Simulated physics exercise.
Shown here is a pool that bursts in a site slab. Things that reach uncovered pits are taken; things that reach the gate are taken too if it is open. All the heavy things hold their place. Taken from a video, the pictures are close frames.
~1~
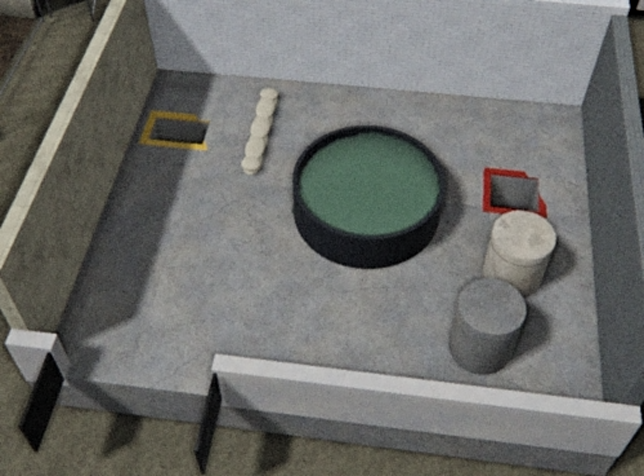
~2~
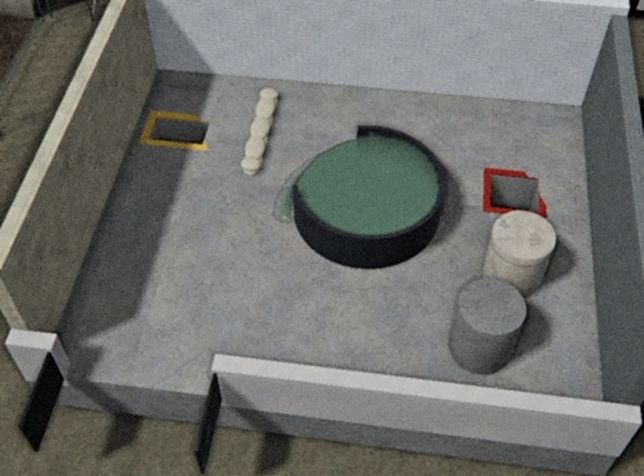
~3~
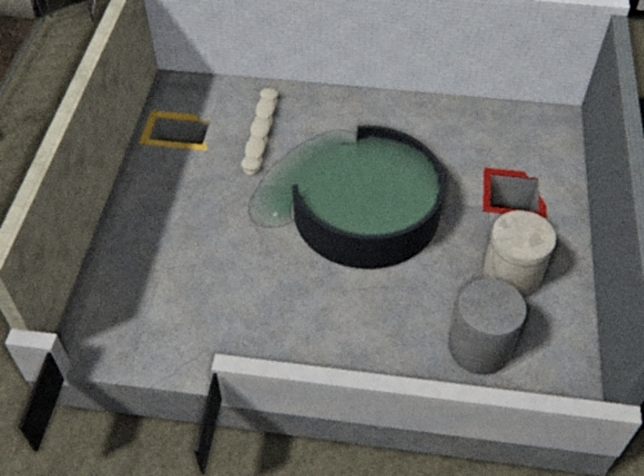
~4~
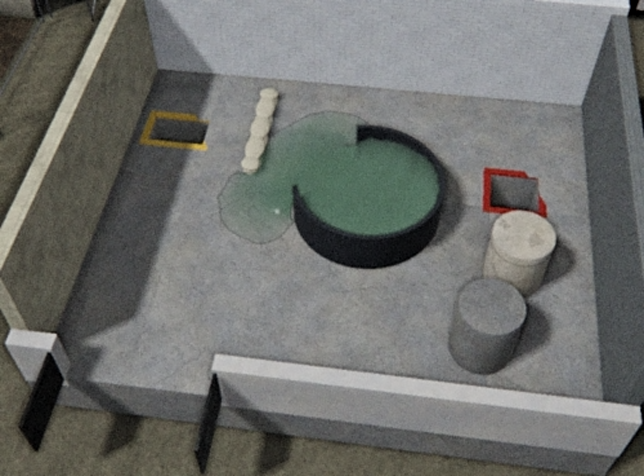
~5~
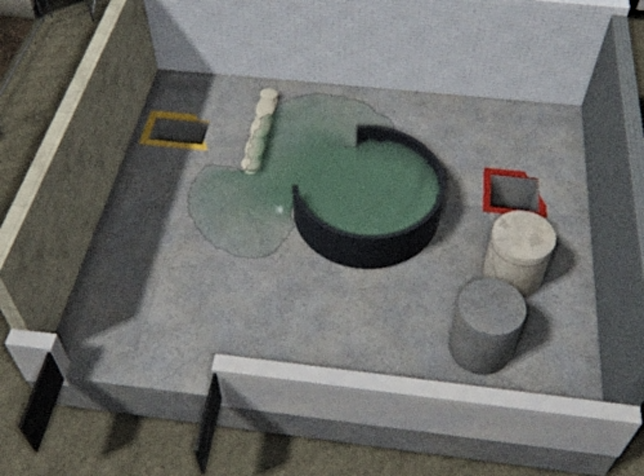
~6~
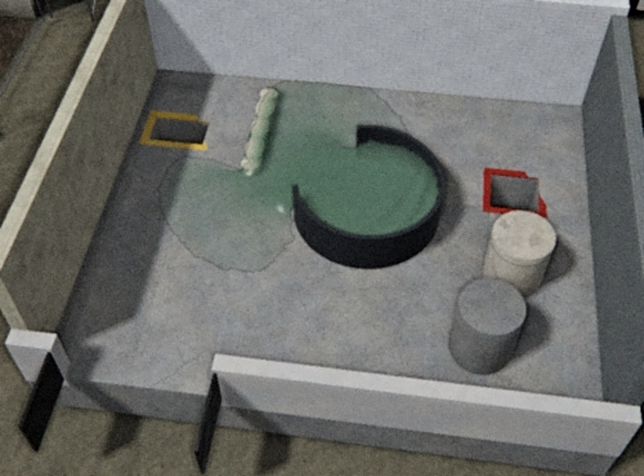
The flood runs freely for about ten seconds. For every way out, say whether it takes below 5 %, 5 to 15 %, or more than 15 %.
It ends like this: The gate takes more than 15 %; the yellow pit takes more than 15 %; the red pit takes 5 to 15 %.
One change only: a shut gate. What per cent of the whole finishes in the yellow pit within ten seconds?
Some 30 in a hundred for yellow.
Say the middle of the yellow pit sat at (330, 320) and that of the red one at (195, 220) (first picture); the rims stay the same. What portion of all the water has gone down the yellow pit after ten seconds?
Per cent: Yellow 0.
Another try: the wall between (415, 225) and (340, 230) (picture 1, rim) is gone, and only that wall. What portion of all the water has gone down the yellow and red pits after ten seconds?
Near enough: Yellow 8 percent, red 8 percent.
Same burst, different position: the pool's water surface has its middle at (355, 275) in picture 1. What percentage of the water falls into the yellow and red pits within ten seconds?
After ten seconds: Yellow pit around 40 percent, red pit around 2 percent.
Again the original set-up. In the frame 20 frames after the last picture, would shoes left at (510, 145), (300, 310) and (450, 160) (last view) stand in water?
Point 1: Inundated; point 2: Unwetted; point 3: Inundated.
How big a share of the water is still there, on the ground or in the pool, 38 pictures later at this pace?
68 in a hundred.
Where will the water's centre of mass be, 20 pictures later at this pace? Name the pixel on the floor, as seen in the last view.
Roughly (279, 167).
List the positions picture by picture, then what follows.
In the first picture, still water in the round tank at (368, 182).
In the second picture, the front is at a hidden place, out from the gap at (313, 170).
In the third picture, water pours out at (313, 171) and has run to (259, 220).
In the fourth picture, the front is at (227, 217), out from the gap at (313, 172).
In the fifth picture, the front is at (195, 211), out from the gap at (313, 173).
In the sixth picture, water pours out at (313, 173) and has run to (166, 188).
A moment on, water covers 30 % of the floor; the gate 0 %, the yellow pit 0 %, the red pit 0 %.
Next, water covers 35 % of the floor; the gate 0 %, the yellow pit 3 %, the red pit 0 %.
Then, water covers 55 % of the floor; the gate 1 %, the yellow pit 11 %, the red pit 1 %.
Later, water covers 65 % of the floor; the gate 7 %, the yellow pit 21 %, the red pit 4 %.
In the end, water covers 75 % of the floor; the gate 17 %, the yellow pit 27 %, the red pit 9 %.
